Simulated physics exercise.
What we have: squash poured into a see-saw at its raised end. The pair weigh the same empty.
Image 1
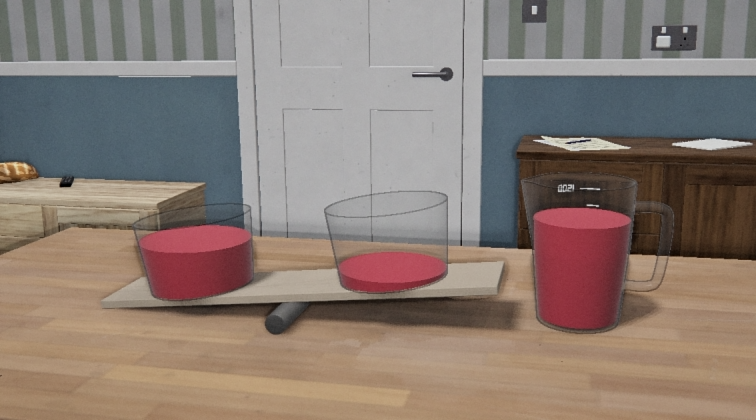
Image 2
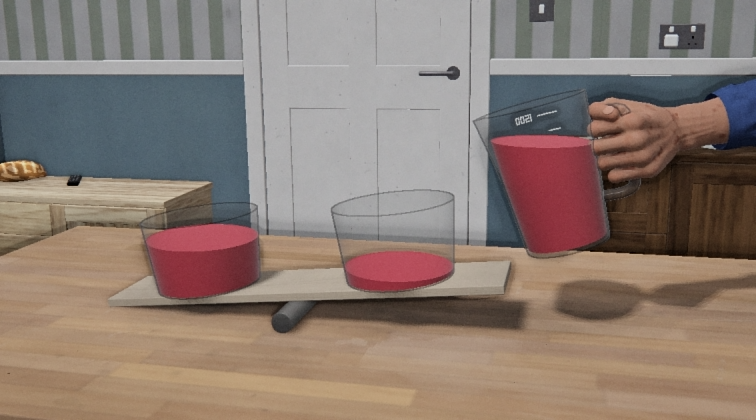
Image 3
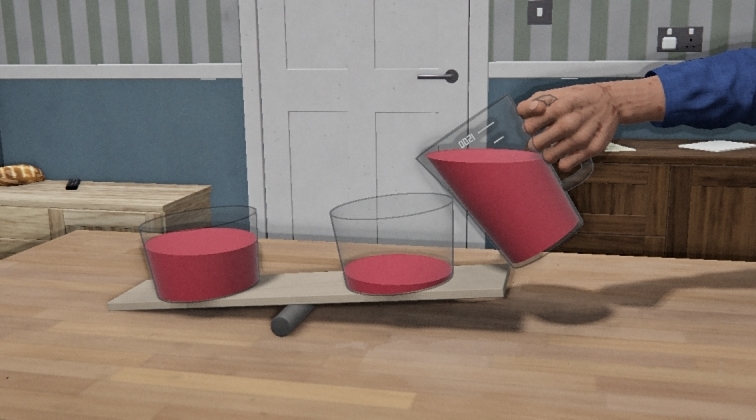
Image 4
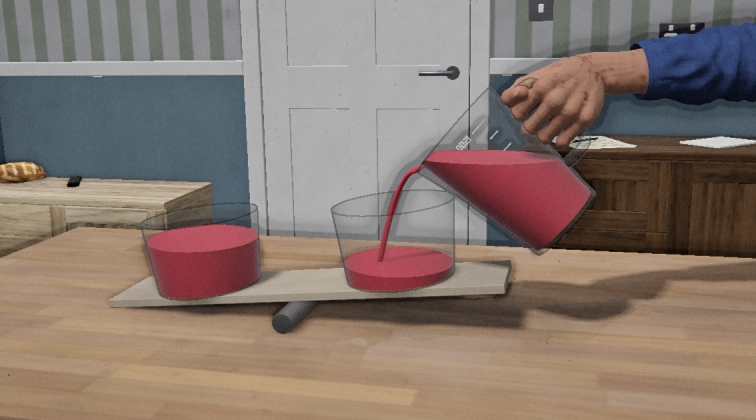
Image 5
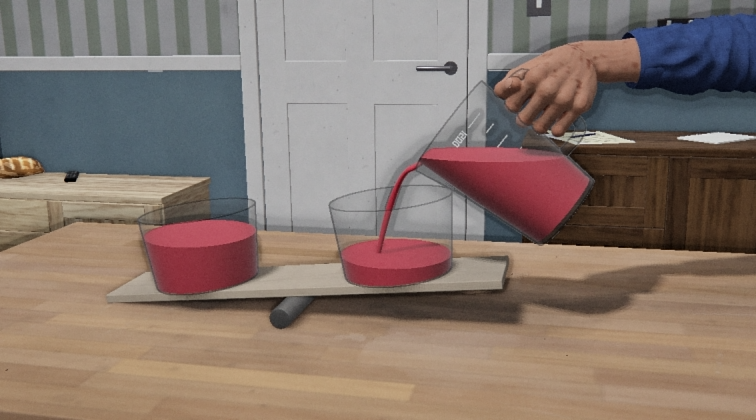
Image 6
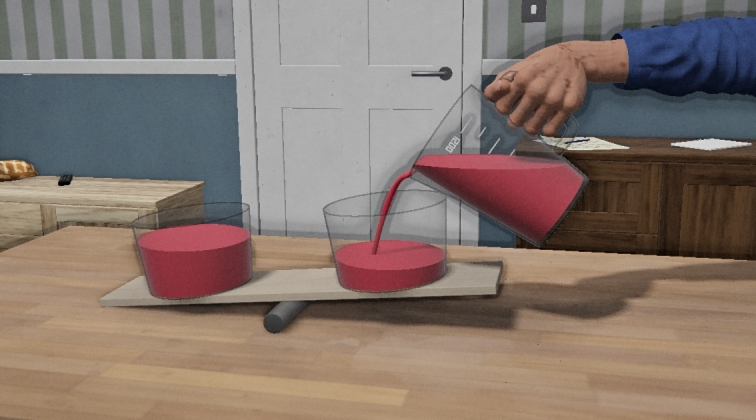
A hand lifted a jug of red squash off the table, tilted it over the nearly empty tub on the raised right side of a see-saw, and poured, slowly raising the level inside.
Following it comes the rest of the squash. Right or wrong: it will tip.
Right.
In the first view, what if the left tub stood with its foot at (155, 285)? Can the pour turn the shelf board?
Observed after: Unchanged.
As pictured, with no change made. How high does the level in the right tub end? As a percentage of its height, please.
It stands at around 85 per cent of the height.
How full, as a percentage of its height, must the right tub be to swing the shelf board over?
Filled to about 70 percent.
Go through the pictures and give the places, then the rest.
Nothing is moving yet; jug (580, 249) about three quarters full; right tub (390, 239) nearly empty, raised; left tub (198, 250) about two thirds full, on the low side, in the first frame.
The jug is picked up; round bar (284, 321); right tub nearly empty, surface at (399, 267), in the second frame.
The jug leans over the right tub; jug (504, 182) tipped 35° with all of its load; right tub (395, 241) nearly empty, in the third frame.
The squash is flowing; round bar (285, 321); right tub nearly empty, surface at (399, 262); left tub about two thirds full, surface at (203, 238), in the fourth frame.
The squash is flowing; jug (506, 166) tipped 55° with nearly all of its load; right tub (394, 234) about a quarter full, in the fifth frame.
The squash is flowing; round bar (276, 321); right tub about a quarter full, surface at (390, 255); left tub about two thirds full, surface at (195, 238), in the sixth frame.
Next, the right tub is about half full; the shelf board leans as before.
After that, the right tub is about three quarters full; the shelf board has swung over, and that end is down.
Finally, the right tub is about three quarters full; the shelf board has swung over, and that end is down.
